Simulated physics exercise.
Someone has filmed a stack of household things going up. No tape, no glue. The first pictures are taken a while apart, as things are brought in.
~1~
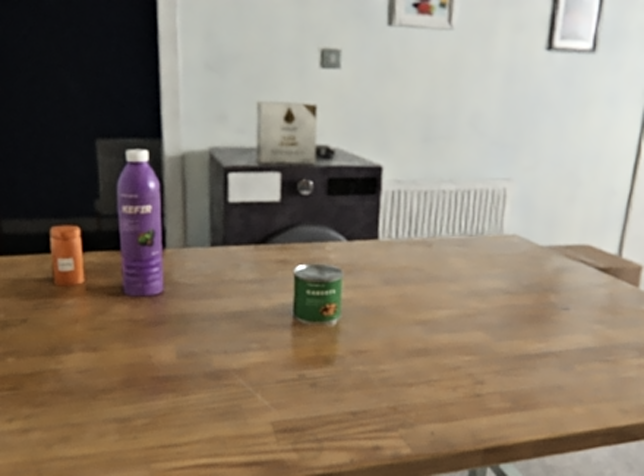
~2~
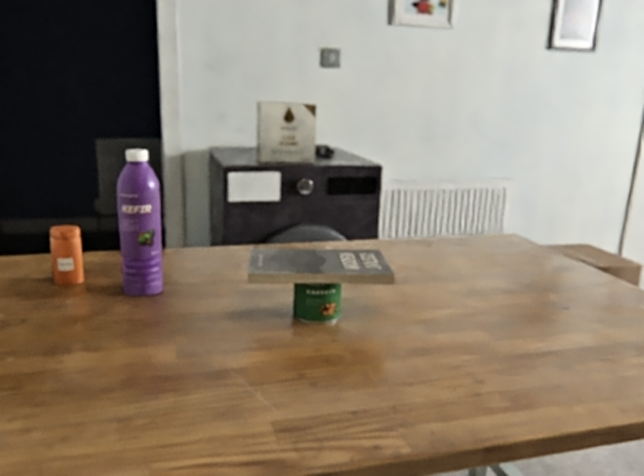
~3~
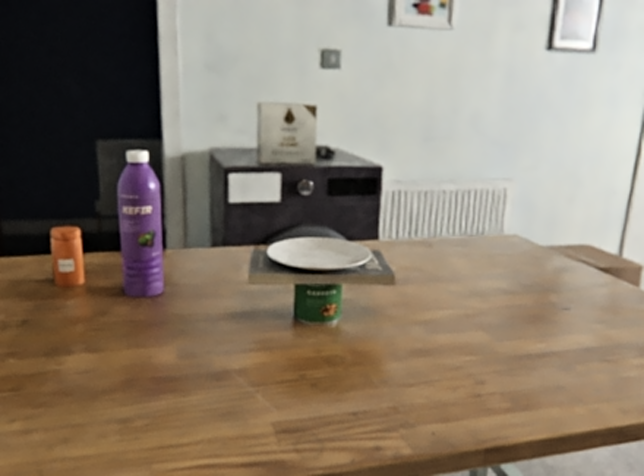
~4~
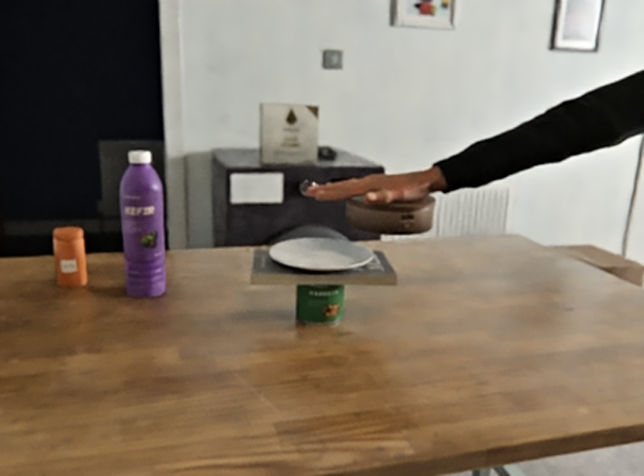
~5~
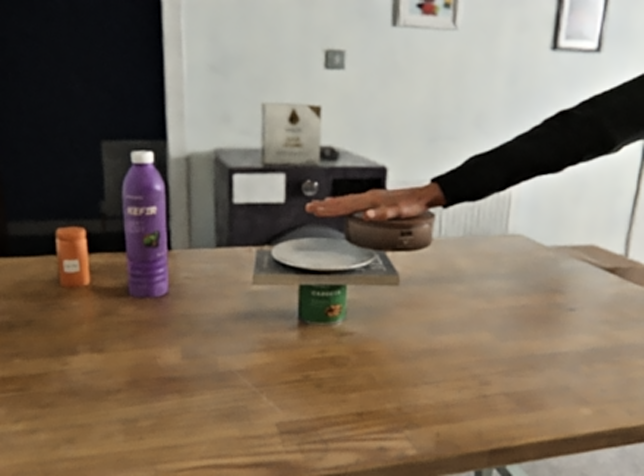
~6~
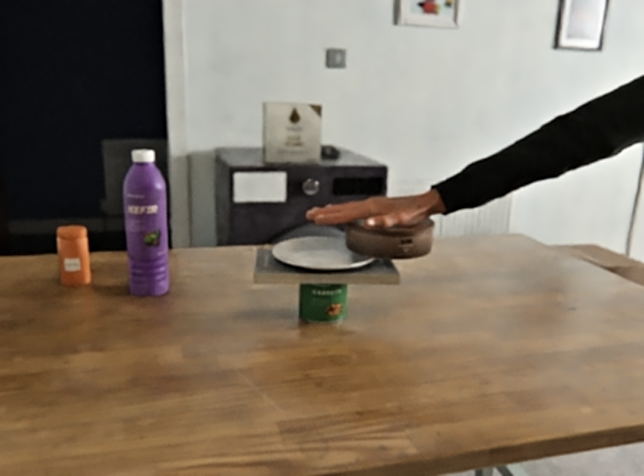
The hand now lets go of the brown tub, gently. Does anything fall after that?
It gives way.
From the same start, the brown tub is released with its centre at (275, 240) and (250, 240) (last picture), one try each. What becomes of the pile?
First, it holds; second, it loses its balance.
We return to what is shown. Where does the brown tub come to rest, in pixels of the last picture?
Around (412, 266).
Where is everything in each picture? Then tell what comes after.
In the first frame, the last thing is not in view yet; green tin (318, 293).
In the second frame, the last thing is not in view yet; orange shaker (67, 255).
In the third frame, the last thing is not in view yet; purple bottle (141, 223).
In the fourth frame, still above its spot; brown tub (389, 211); grey book (321, 266).
In the fifth frame, still above its spot; brown tub (389, 226); white plate (324, 257).
In the sixth frame, in place under the hand; brown tub (389, 234); green tin (323, 293).
Then, 0.30 s later than the last frame, brown tub now fallen.
Then, 0.40 s later than the last frame, things are still on the move.
Then, 1.70 s later than the last frame, nothing new.
When it is over, fallen, brown tub; the other 5 as before. End places, in pixels of the last picture, brown tub near (412, 266). The pile loses its balance.
